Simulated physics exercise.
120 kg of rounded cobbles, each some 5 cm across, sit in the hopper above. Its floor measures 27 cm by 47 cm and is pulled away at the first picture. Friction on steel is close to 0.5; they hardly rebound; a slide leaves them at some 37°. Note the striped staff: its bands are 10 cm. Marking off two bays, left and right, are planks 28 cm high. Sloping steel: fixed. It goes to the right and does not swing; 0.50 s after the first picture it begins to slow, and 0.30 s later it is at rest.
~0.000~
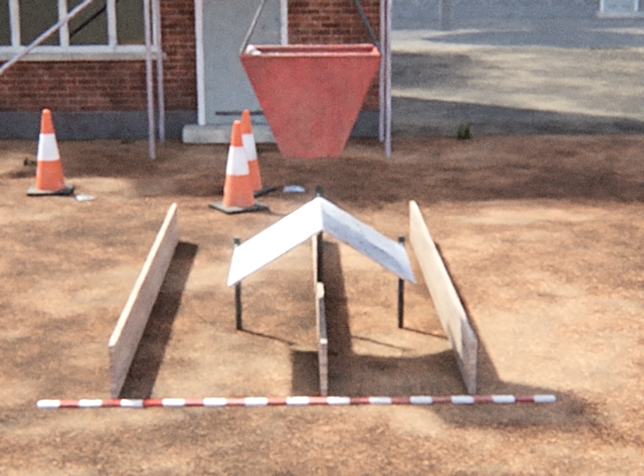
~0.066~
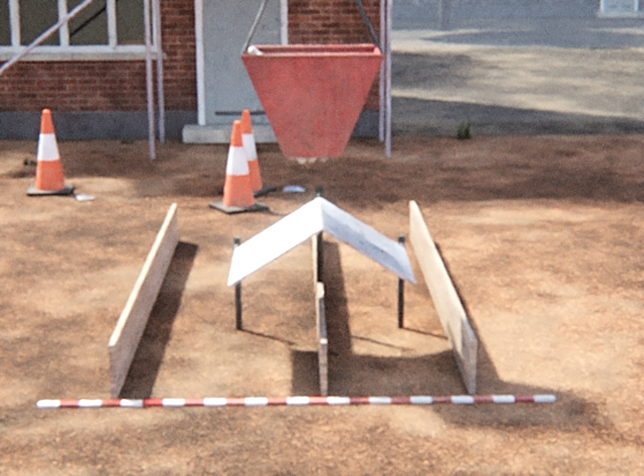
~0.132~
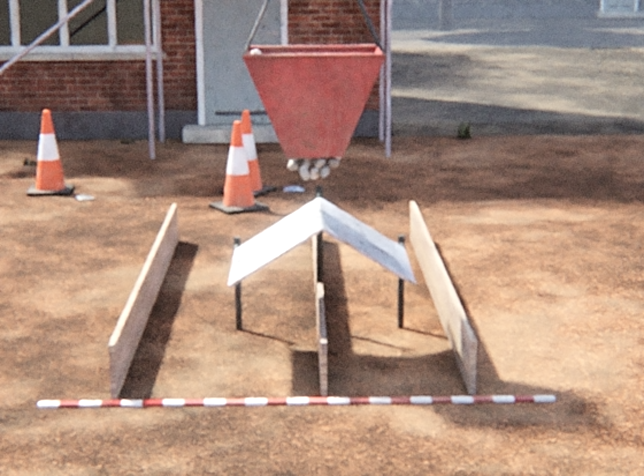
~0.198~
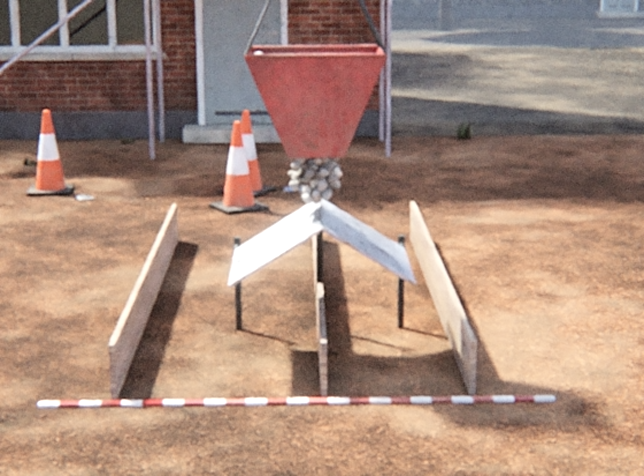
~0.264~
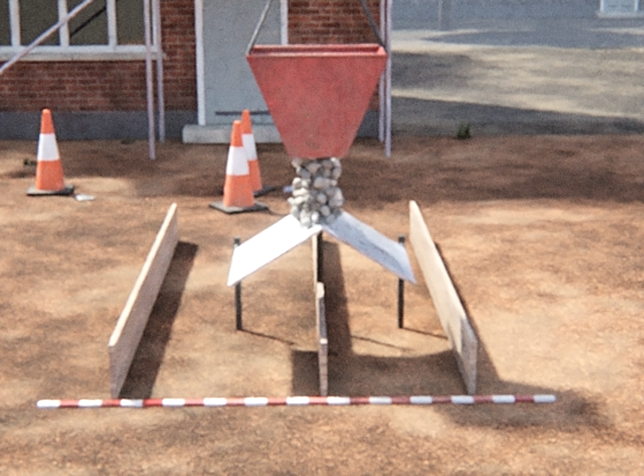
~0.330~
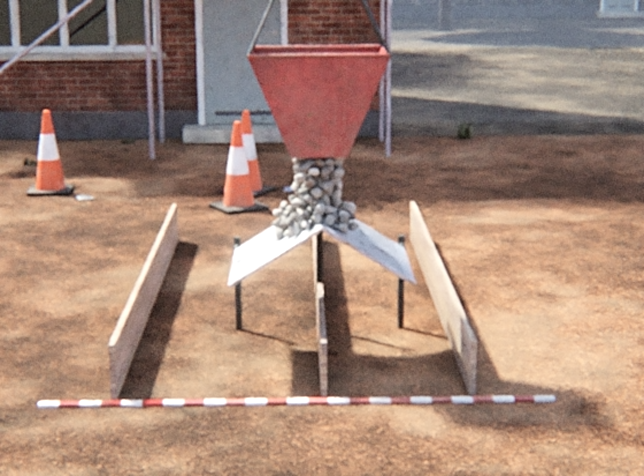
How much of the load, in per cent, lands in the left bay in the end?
42 %.
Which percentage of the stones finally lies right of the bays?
20 per cent.
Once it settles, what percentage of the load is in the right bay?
35 %.
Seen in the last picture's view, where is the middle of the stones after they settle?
About (412, 350).
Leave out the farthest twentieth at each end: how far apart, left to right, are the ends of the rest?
Roughly 230 cm.
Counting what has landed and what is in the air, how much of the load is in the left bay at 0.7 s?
Some 15 per cent has got there by then.
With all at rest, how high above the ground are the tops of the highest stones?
16 cm.
After 0.7 s, 15 % in the hopper, 57 % on the steel, 15 % falling or lying in the left bay, 13 % falling or lying in the right bay; the stones farthest right are at (458, 293).
After 1.1 s, 0 % in the hopper, 26 % on the steel, 32 % falling or lying in the left bay, 30 % falling or lying in the right bay, 13 % falling or lying right of the bays; the stones farthest right are at (562, 347).
After 1.7 s, 0 % in the hopper, 42 % falling or lying in the left bay, 37 % falling or lying in the right bay, 21 % falling or lying right of the bays.
After 2.6 s, 0 % in the hopper, 42 % falling or lying in the left bay, 37 % falling or lying in the right bay, 21 % falling or lying right of the bays.
After 4.5 s, 0 % in the hopper, 42 % in the left bay, 37 % in the right bay, 21 % right of the bays.
